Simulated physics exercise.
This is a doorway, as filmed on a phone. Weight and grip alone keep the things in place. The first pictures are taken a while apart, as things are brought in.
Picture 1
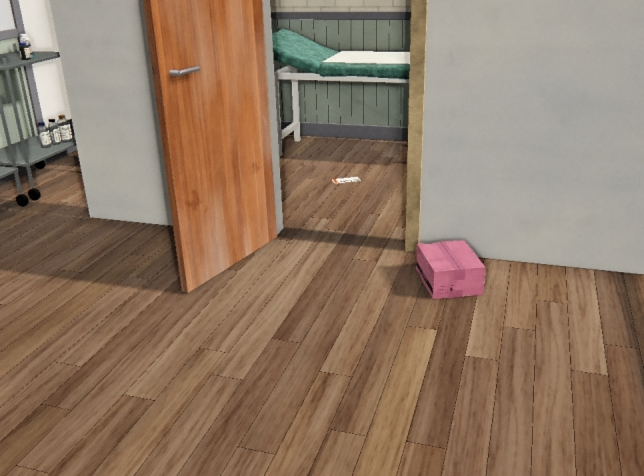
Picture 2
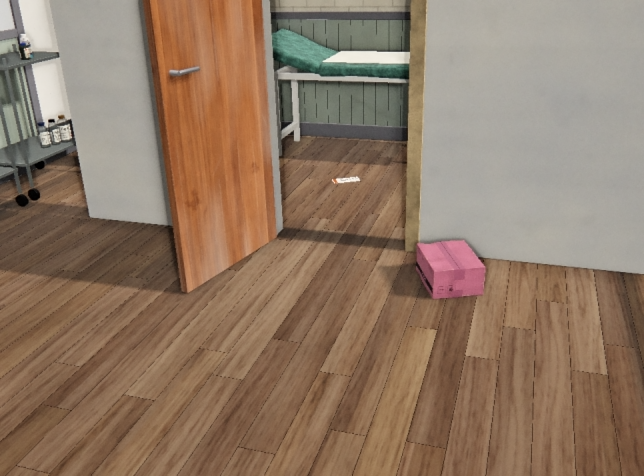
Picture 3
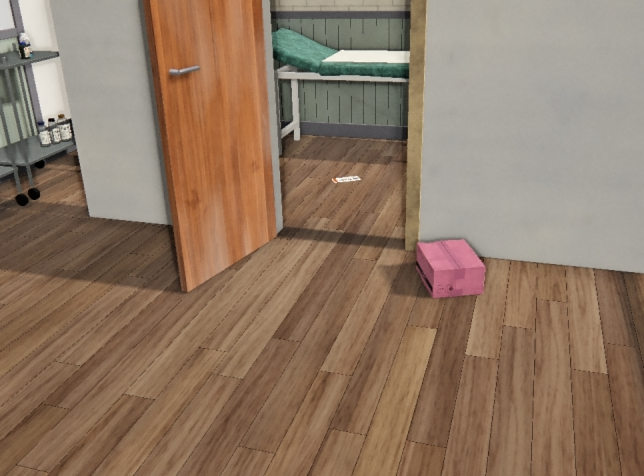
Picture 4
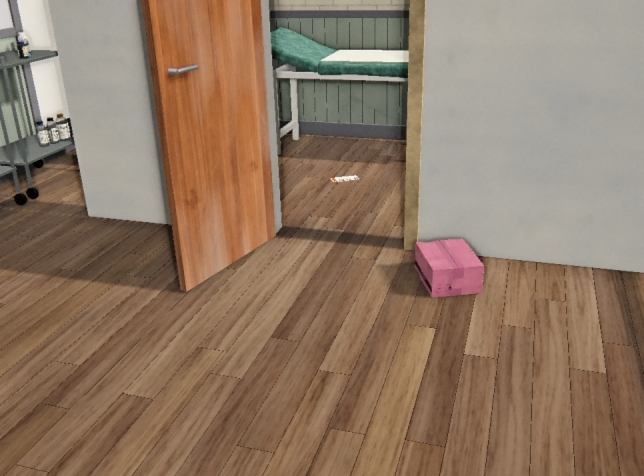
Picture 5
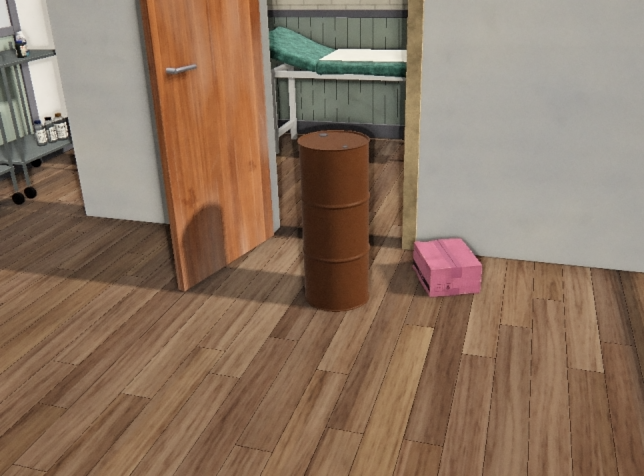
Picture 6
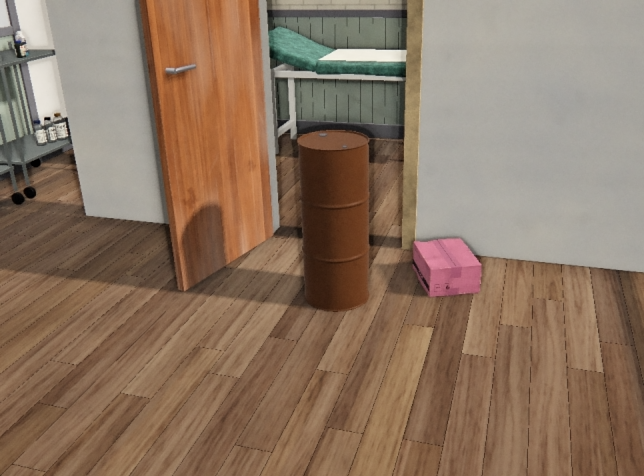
Wooden door standing wide open and still beside a pink parcel, with a brown drum appearing in front of the doorway.
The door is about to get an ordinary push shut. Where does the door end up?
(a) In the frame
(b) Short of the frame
Short of the frame (b).
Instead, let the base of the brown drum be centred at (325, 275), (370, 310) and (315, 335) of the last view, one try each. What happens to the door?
It gets caught first, ends up closed second and ends up closed third.
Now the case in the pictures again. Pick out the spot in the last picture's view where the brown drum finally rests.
End position, last frame: About (345, 220).
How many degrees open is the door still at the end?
About 55°.
Then, 0.90 s past the last view, door 85° open.
Then, 1.40 s past the last view, door 66° open.
Finally, door 55° open; both still in place. Final places as the last picture's camera would see them, brown drum near (346, 220).
